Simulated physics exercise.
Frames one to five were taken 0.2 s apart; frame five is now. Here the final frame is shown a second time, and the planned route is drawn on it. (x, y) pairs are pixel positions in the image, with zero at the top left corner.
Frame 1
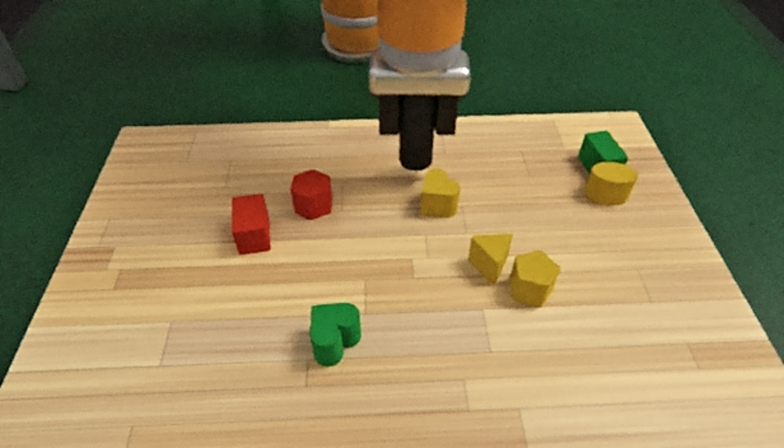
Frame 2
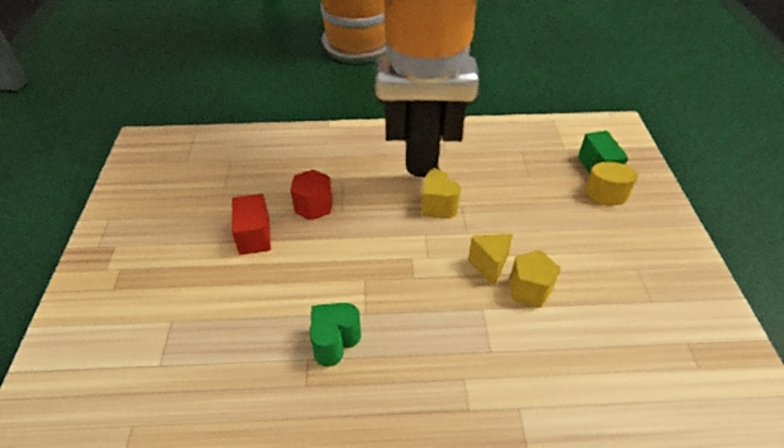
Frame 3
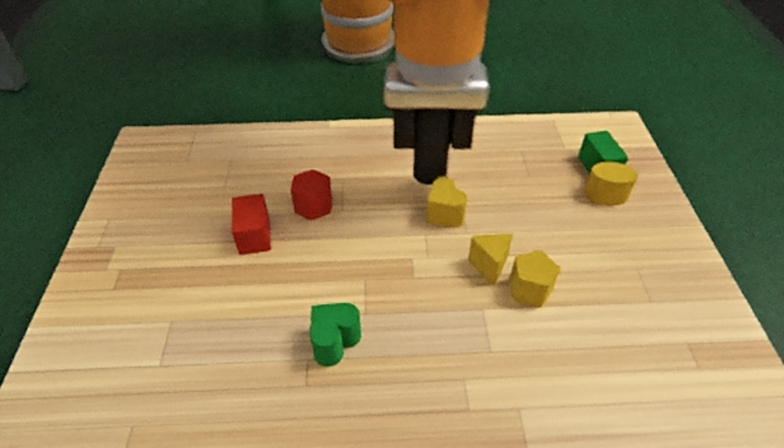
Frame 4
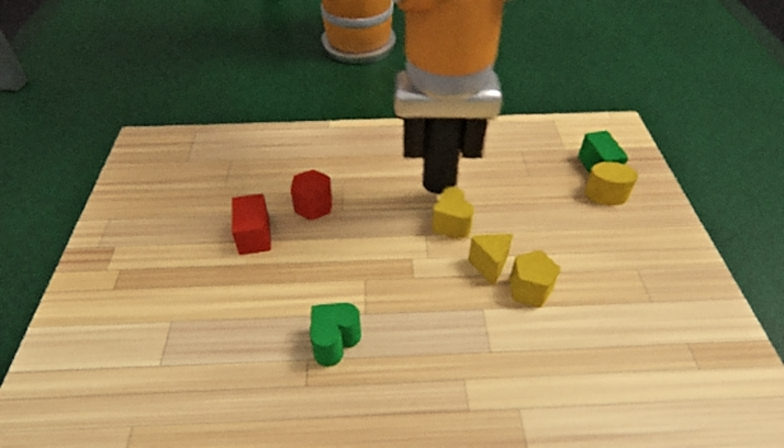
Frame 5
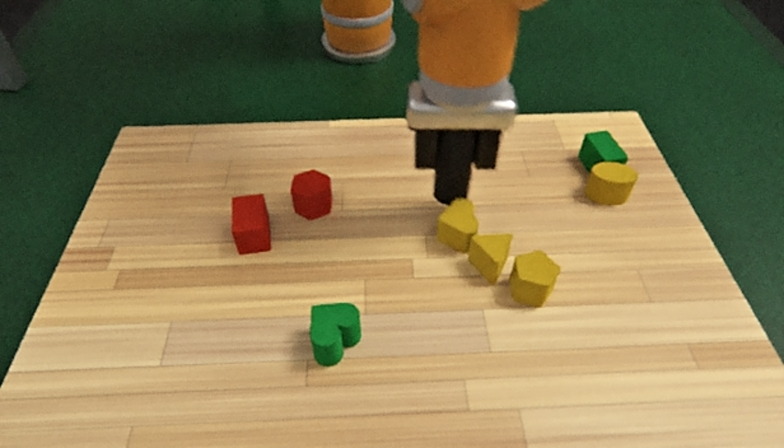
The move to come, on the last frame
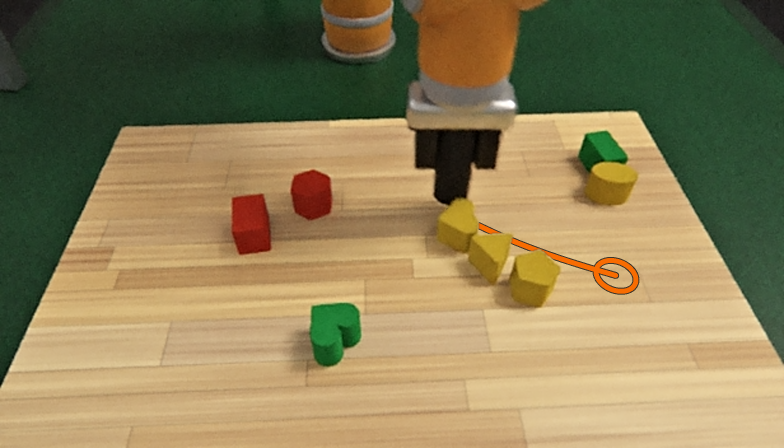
The clip opens with red, green and yellow blocks scattered on a wooden board, a robot arm's dark rod just behind the yellow heart. The rod moves forward and slightly right, nudging the heart a short way toward the yellow triangle and pentagon, while the other blocks stay still.
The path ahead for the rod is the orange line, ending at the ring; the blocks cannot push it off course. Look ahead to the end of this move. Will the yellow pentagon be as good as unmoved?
Short answer: Yes.
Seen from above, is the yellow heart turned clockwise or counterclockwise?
Rotation: Clockwise.
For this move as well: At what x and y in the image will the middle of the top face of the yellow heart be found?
When the path ends, it will be at (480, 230).
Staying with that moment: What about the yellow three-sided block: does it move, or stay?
At the end of the path, it will have moved.
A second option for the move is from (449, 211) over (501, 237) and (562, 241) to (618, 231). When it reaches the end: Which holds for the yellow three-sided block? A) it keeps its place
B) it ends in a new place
Answer: B.
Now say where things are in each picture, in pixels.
In the first picture, lower end of the rod (416, 161), tops of blocks, yellow heart (440, 183), yellow three-sided block (494, 244), yellow pentagon (537, 267).
In the second picture, rod (422, 167), blocks as before.
In the third picture, rod (430, 174), yellow heart (447, 192).
In the fourth picture, rod (439, 183), yellow heart (454, 203).
In the fifth picture, rod (451, 194), yellow heart (461, 215), yellow three-sided block (494, 244), yellow pentagon (537, 267).
The drawn path runs from (449, 211) by way of (498, 235) and (554, 257) to (616, 276).
The first path, step by step. One third of the way, rod (503, 218); yellow heart (480, 230), turned 85° clockwise; yellow three-sided block (493, 253), turned 15° anticlockwise.
Two thirds of the way, rod (561, 240); yellow heart (480, 230), turned 85° clockwise; yellow three-sided block (493, 253), turned 15° anticlockwise.
At the end, rod (624, 259); yellow heart (480, 230), turned 85° clockwise; yellow three-sided block (493, 253), turned 15° anticlockwise; yellow pentagon not moved.
